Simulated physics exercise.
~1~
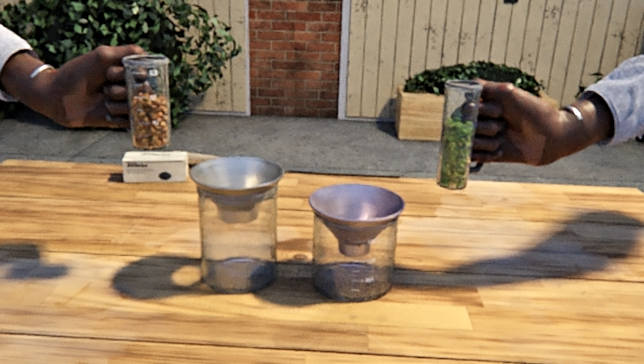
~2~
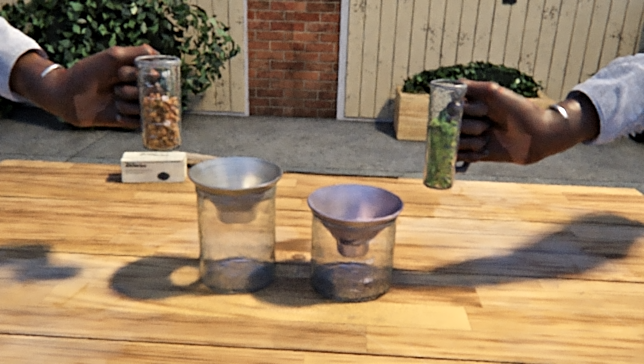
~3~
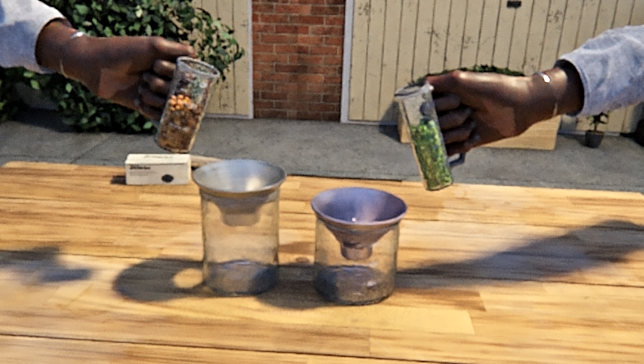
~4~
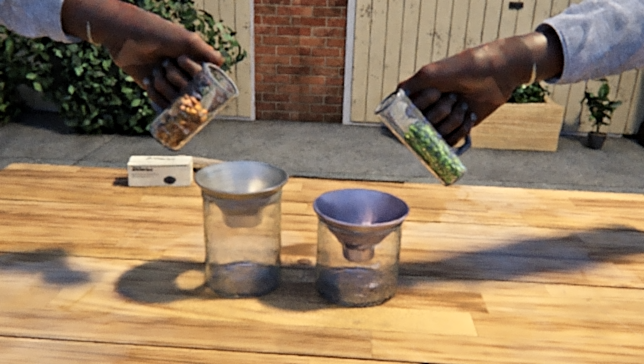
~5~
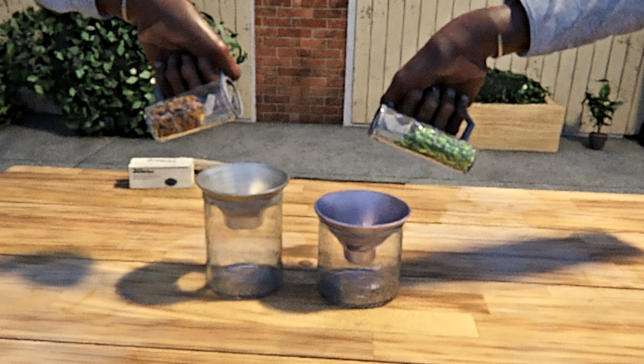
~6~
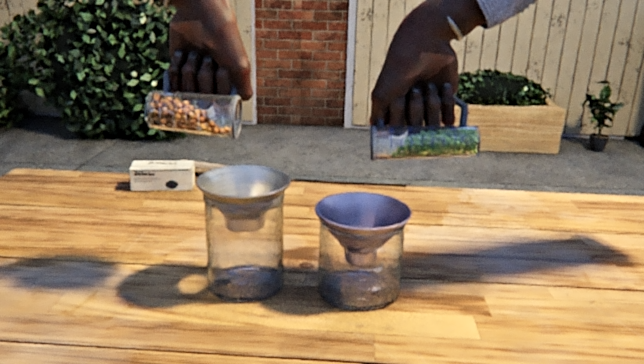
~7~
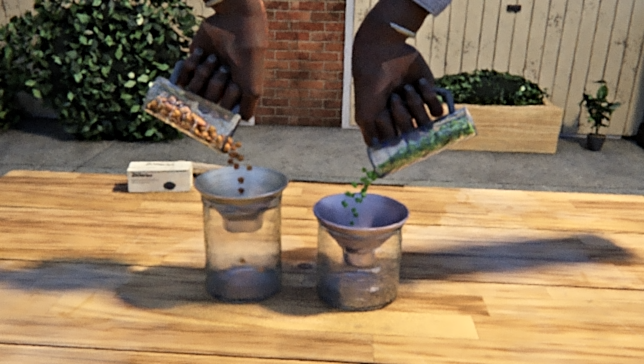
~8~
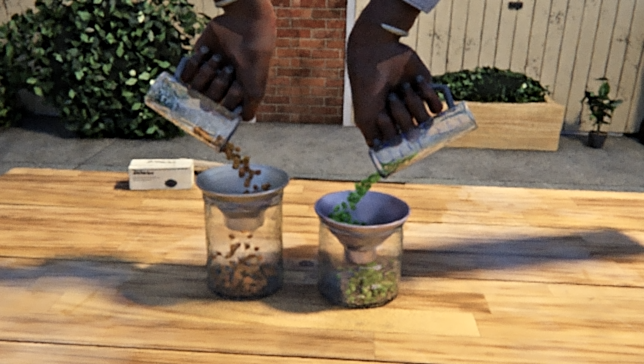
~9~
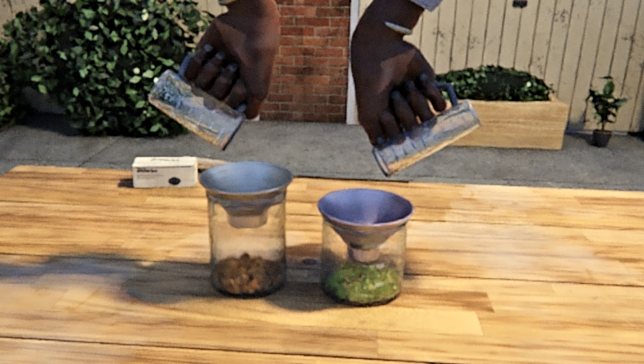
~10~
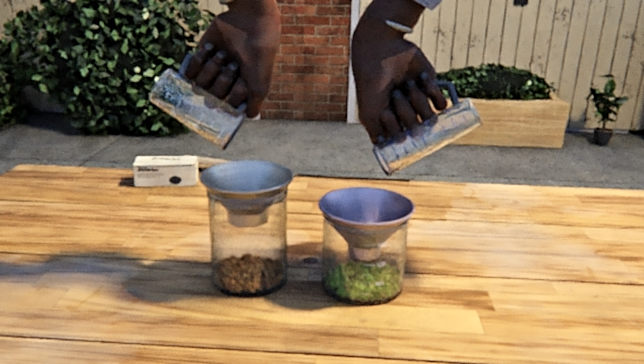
Two hands holding clear cups, one of brown pieces on the left and one of green pieces on the right, move inward and tip them over two funnels, and the pieces pour through until all of them lie in the jars below and the upturned cups are empty.
